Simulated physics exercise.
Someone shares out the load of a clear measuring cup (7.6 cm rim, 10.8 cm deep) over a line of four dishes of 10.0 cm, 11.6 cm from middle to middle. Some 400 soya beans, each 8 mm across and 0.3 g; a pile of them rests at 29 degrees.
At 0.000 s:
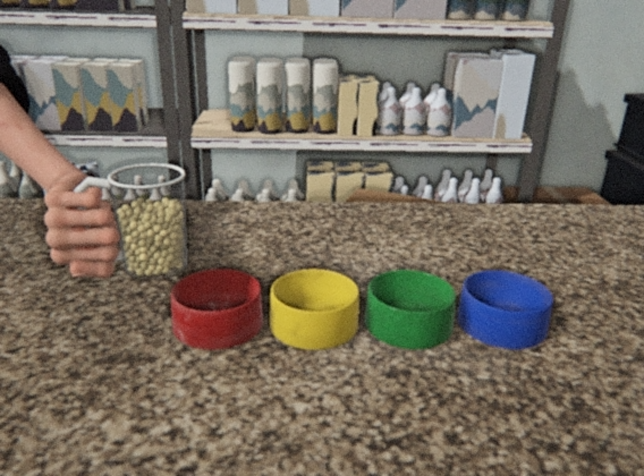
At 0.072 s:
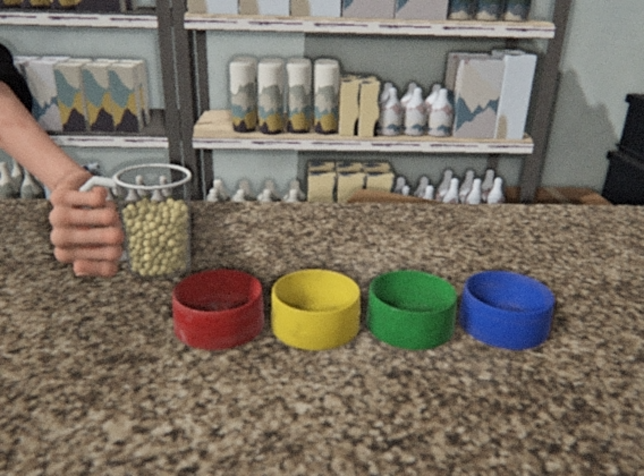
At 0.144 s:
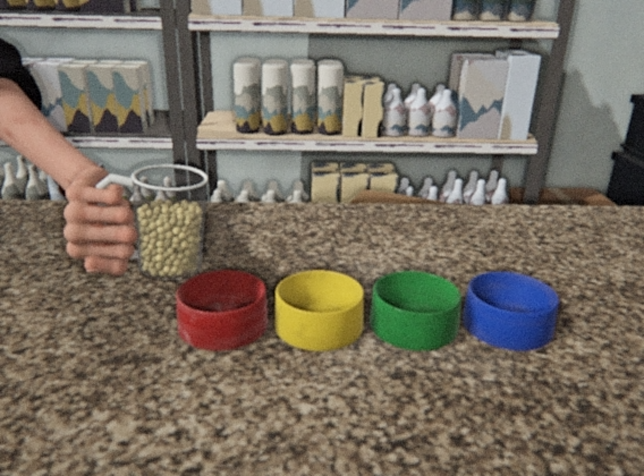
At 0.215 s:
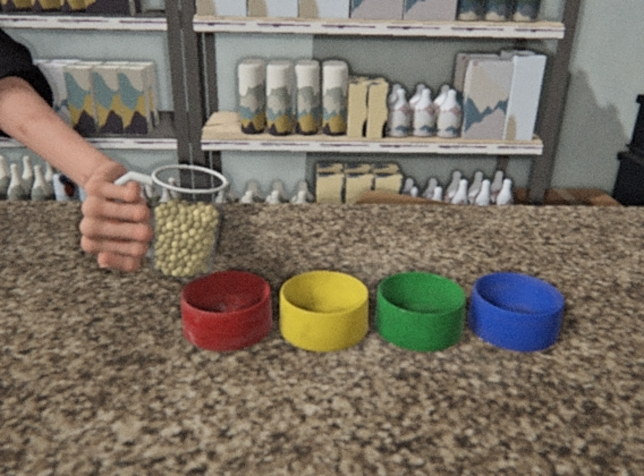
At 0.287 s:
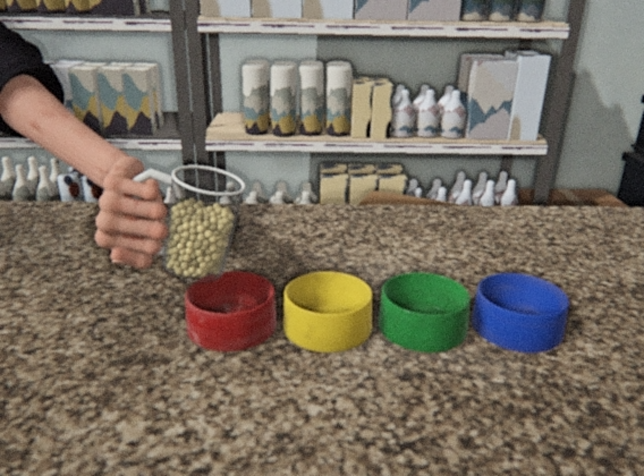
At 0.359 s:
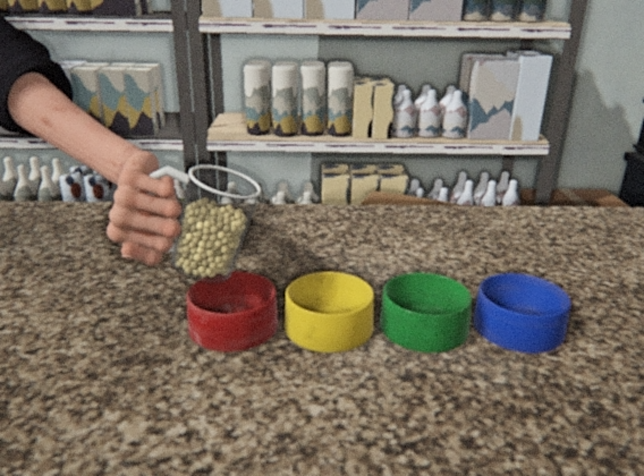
A hand moves a clear cup of pale beans right toward a red dish, tilting it.
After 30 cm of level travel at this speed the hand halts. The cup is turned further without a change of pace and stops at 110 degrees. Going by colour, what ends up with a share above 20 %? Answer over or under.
Red under, blue over, green under, yellow under, counter over.
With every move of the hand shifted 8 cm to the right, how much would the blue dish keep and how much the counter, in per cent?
Then: Blue 80, counter 20.
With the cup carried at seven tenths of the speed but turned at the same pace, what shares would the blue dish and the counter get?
Then: Blue 10; counter 10.
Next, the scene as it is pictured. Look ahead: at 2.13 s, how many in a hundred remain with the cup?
About 35 per cent.
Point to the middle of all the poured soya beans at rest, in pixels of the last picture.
Near (499, 320).
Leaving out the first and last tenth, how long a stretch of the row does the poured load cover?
Some 10 cm.
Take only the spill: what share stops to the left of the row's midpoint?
About 0 per cent.
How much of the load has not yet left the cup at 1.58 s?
Roughly 100 per cent.
After 1.09 s, tilt 61 degrees; cup holds 100 %.
Then, at 1.58 s, tilt 90 degrees; cup holds 100 %.
After 2.13 s, tilt 110 degrees; cup holds 35 %, blue 40 %, green 5 %.
In the end, at 3.2 s, red 0 %, blue 55 %, green 5 %, yellow 0 %, counter 40 %.
